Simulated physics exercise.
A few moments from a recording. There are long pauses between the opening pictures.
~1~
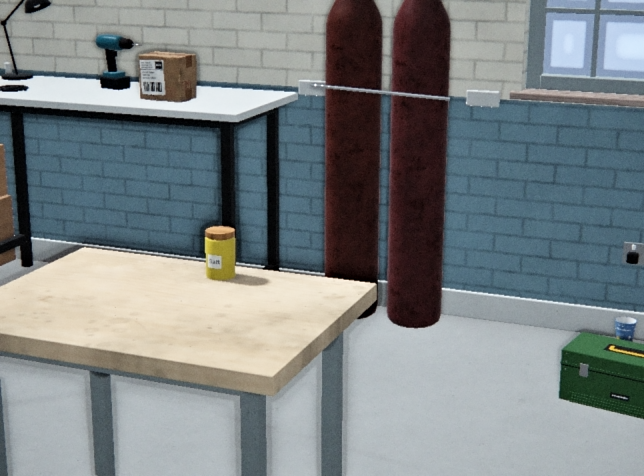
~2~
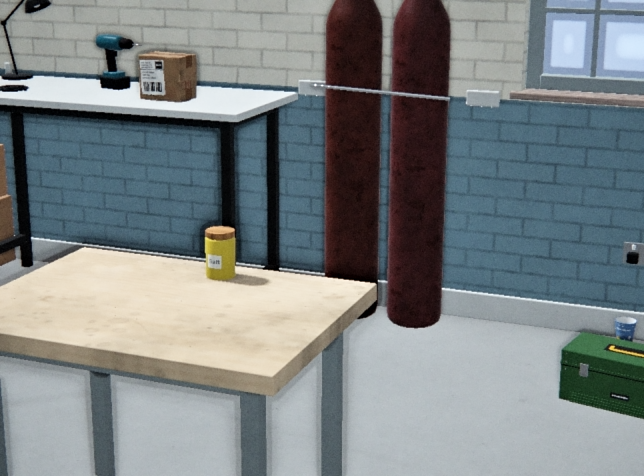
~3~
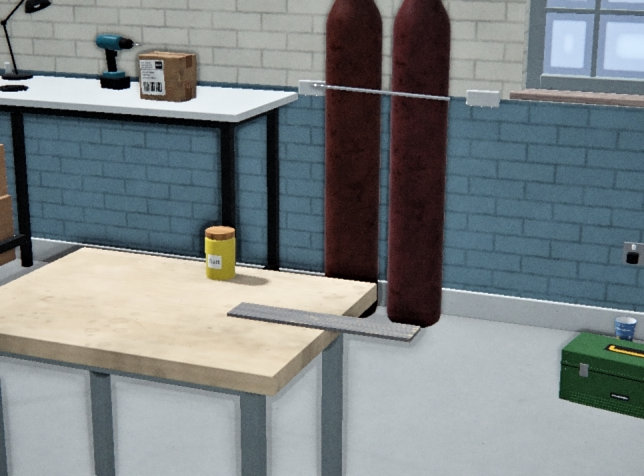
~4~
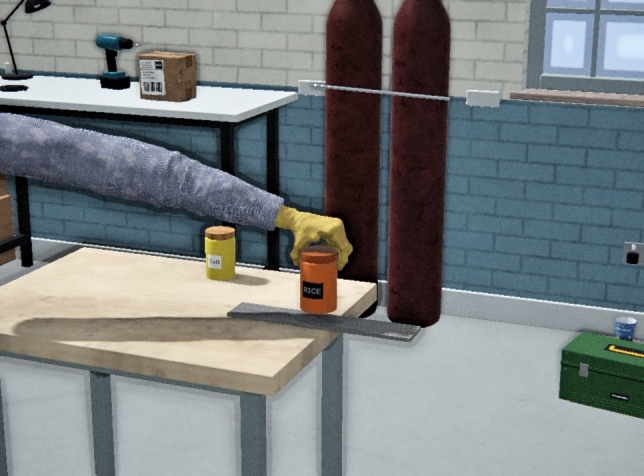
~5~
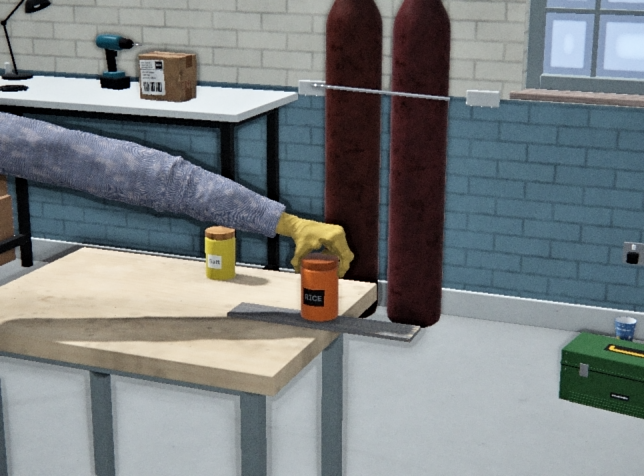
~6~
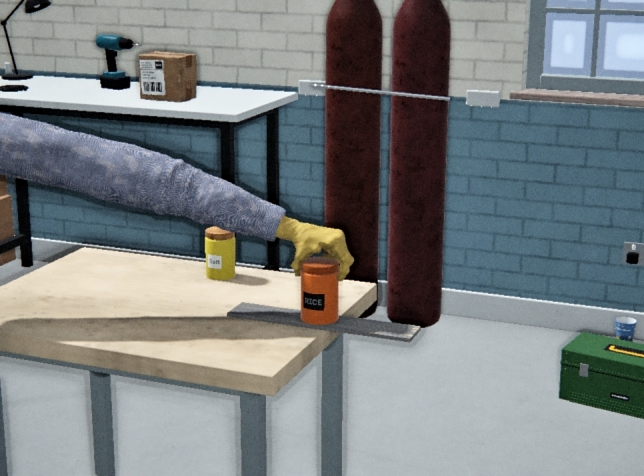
A gloved hand on a grey-sleeved arm reaches in from the left and lowers an orange jar onto a flat grey strip jutting past the right edge of a wooden table. The fixed, slightly raised view shows a blue-and-cream brick workshop, with two dark red cylinders behind and a green toolbox at right. The yellow jar stays still throughout, and the strip appears before the arm.
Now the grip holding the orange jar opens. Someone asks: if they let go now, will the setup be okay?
Yes: I expect it to remain in place.
Then, 0.80 s later than the last frame, all is still.
Then, 1.60 s later than the last frame, orange jar resting near (320, 291).
When it is over, all 3 as before. End places, in pixels of the last picture, orange jar near (320, 291). The board keeps its balance.
